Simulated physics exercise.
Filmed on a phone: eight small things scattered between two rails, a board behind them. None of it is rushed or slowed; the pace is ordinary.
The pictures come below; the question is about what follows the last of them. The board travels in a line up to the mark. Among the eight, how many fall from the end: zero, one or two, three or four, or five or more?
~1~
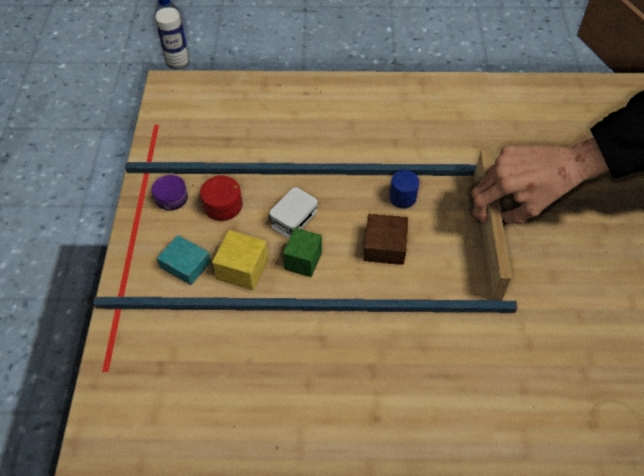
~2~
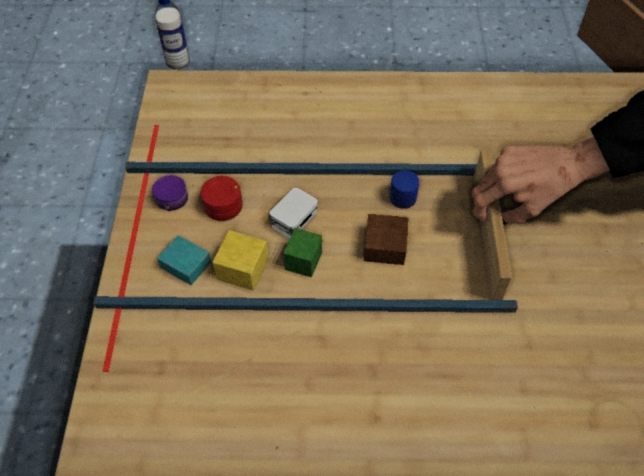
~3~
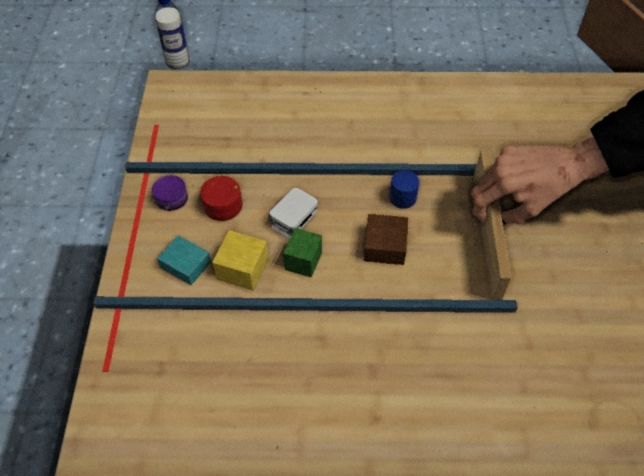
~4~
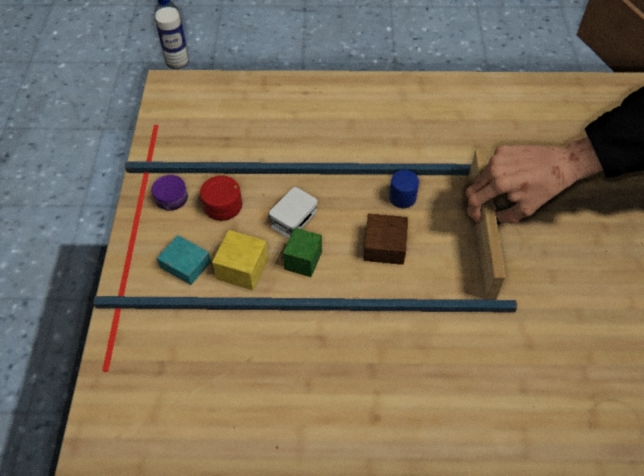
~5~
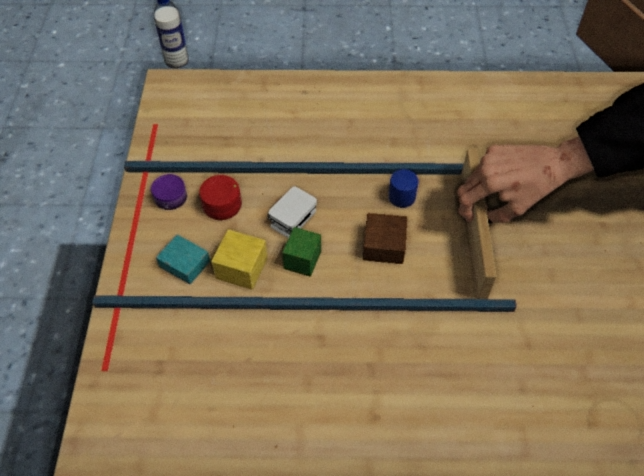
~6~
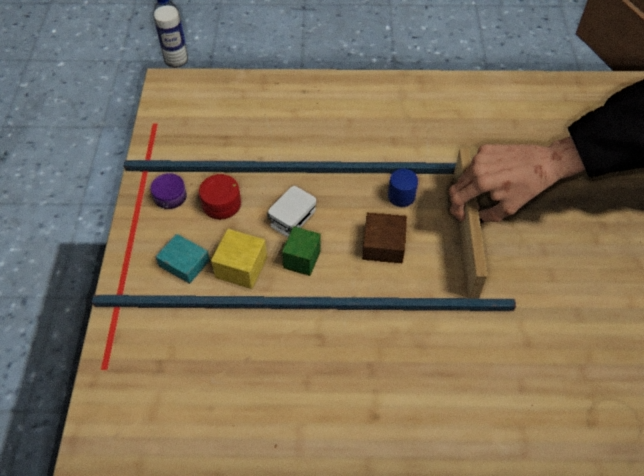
Falling from the end: Five or more.
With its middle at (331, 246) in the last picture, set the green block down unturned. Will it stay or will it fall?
Well, from there it does not stay.
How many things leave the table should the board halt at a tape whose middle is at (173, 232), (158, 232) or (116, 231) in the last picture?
Going through each try, you'd get 3, 4 and 8.
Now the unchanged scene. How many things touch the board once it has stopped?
It is in contact with 2.
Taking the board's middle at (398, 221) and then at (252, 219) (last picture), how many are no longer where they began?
First 2 and then 8.
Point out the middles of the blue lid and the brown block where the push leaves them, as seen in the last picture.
They come to rest around (125, 186) and (108, 237).
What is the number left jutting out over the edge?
The tally is 2.
Soon after, none off yet; purple tub at rest near (169, 191); turquoise block at rest near (183, 259); red lid at rest near (220, 197).
After that, none off yet; purple tub displaced about its own width near (151, 184); turquoise block displaced well along near (103, 267); red lid displaced about its own width near (186, 182).
In the end, the number that fall off is five or more; gone, green block, white case, yellow block, red lid, turquoise block and purple tub.
